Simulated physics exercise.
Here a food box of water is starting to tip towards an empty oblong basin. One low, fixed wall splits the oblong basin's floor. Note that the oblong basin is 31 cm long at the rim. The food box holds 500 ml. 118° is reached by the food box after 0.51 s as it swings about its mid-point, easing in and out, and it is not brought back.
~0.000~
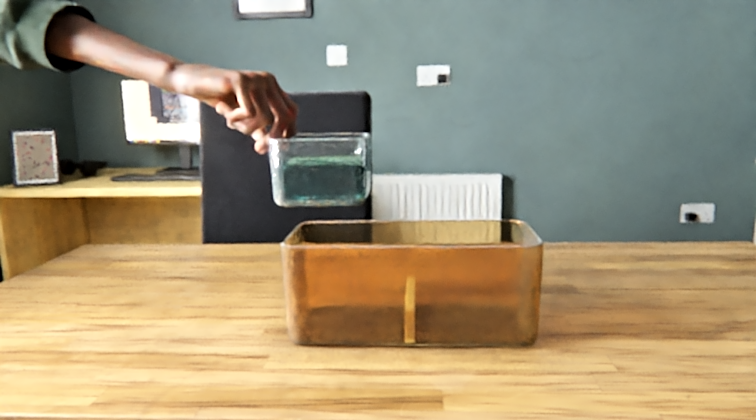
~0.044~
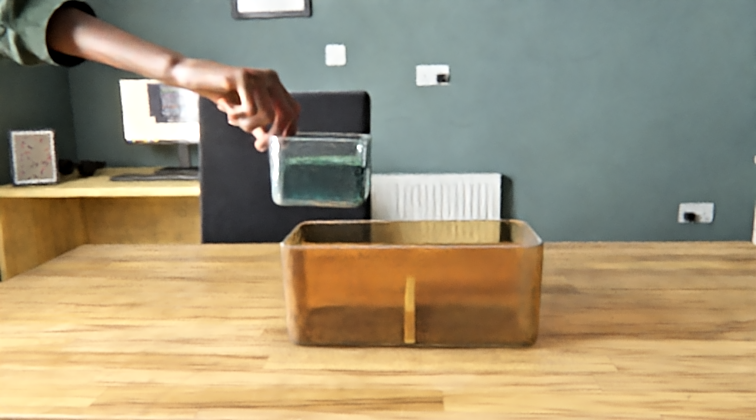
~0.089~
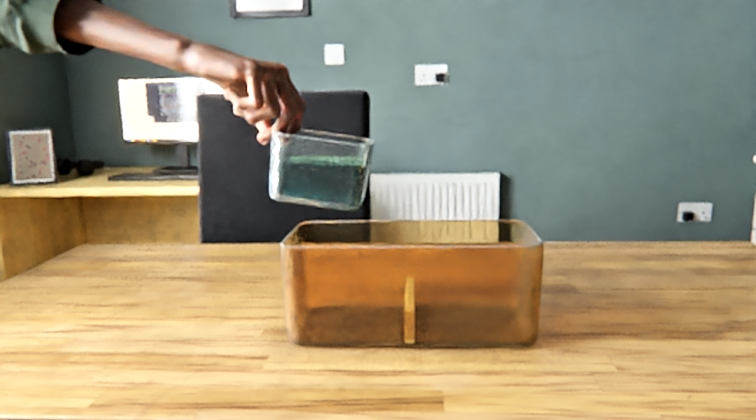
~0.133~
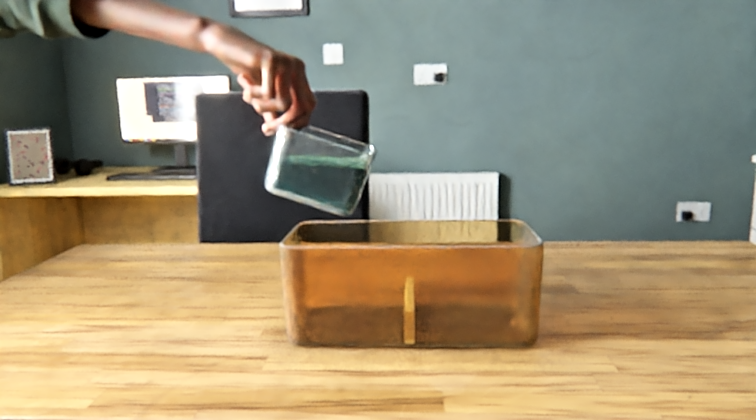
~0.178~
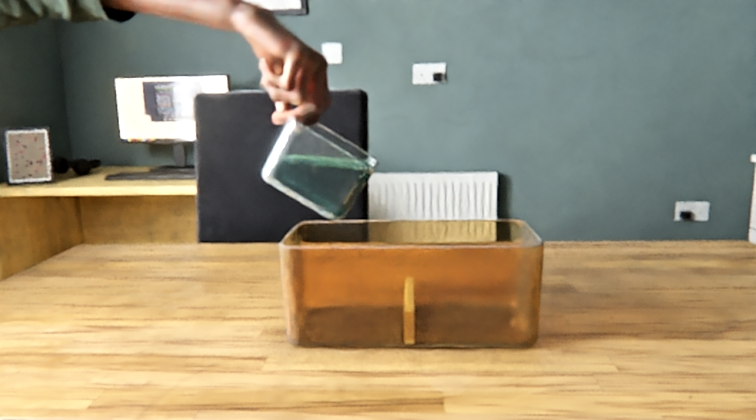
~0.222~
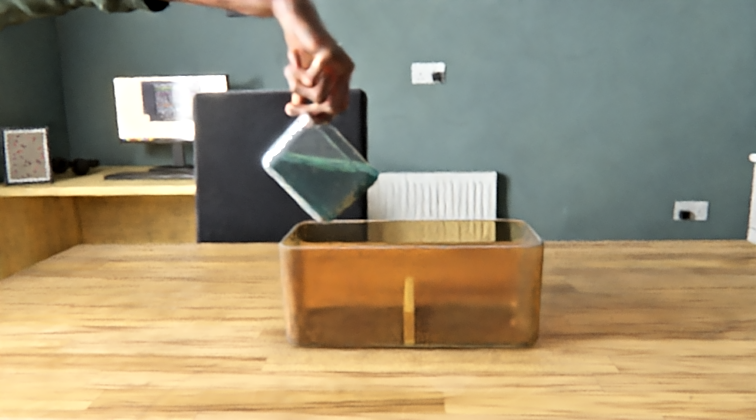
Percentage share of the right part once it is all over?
18 per cent.
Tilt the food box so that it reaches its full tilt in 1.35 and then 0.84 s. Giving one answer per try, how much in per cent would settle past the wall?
Around 55 per cent first, around 40 per cent next.
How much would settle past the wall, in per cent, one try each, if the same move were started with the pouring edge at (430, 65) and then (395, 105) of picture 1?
Respectively 85 and 80 %.
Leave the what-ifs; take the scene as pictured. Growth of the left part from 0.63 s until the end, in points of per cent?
I'd say near 0 percent.
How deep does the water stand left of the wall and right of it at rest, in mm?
Depths: Left near 20 mm, right near 4 mm.
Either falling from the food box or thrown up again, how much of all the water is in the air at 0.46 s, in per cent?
Around 14 in a hundred.
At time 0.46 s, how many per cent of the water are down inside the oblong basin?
About 68 per cent.
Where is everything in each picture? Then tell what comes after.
In the first picture, it leans 0°; its right rim is at (368, 138); the water meets the walls at (280, 161) and (367, 160); the oblong basin's rim runs from (292, 235) to (534, 234); the wall's top is at (411, 293).
In the second picture, it leans 2°; its right rim is at (369, 139); the water meets the walls at (280, 161) and (367, 160).
In the third picture, it leans 9°; its right rim is at (371, 144); the water meets the walls at (280, 160) and (367, 161).
In the fourth picture, it leans 19°; its right rim is at (374, 153); the water meets the walls at (278, 160) and (369, 163).
In the fifth picture, it leans 32°; its right rim is at (376, 166); the water meets the walls at (275, 159) and (372, 166).
In the sixth picture, it leans 47°; its right rim is at (374, 180); the water meets the walls at (272, 154) and (373, 169); 1 per cent is over the edge.
By 0.46 s the tilt is 115° and 17 per cent is still to pour, 55 is left of the wall and 13 right of it.
By 0.63 s the tilt is 118° and 1 per cent is still to pour, 81 is left of the wall and 16 right of it.
By 0.81 s the tilt is 118° and 0 per cent is still to pour, 81 is left of the wall and 18 right of it.
By 1.01 s the tilt is 118° and 0 per cent is still to pour, 81 is left of the wall and 18 right of it.
At rest 81 per cent lies left of the wall, 18 right of it and 1 outside.
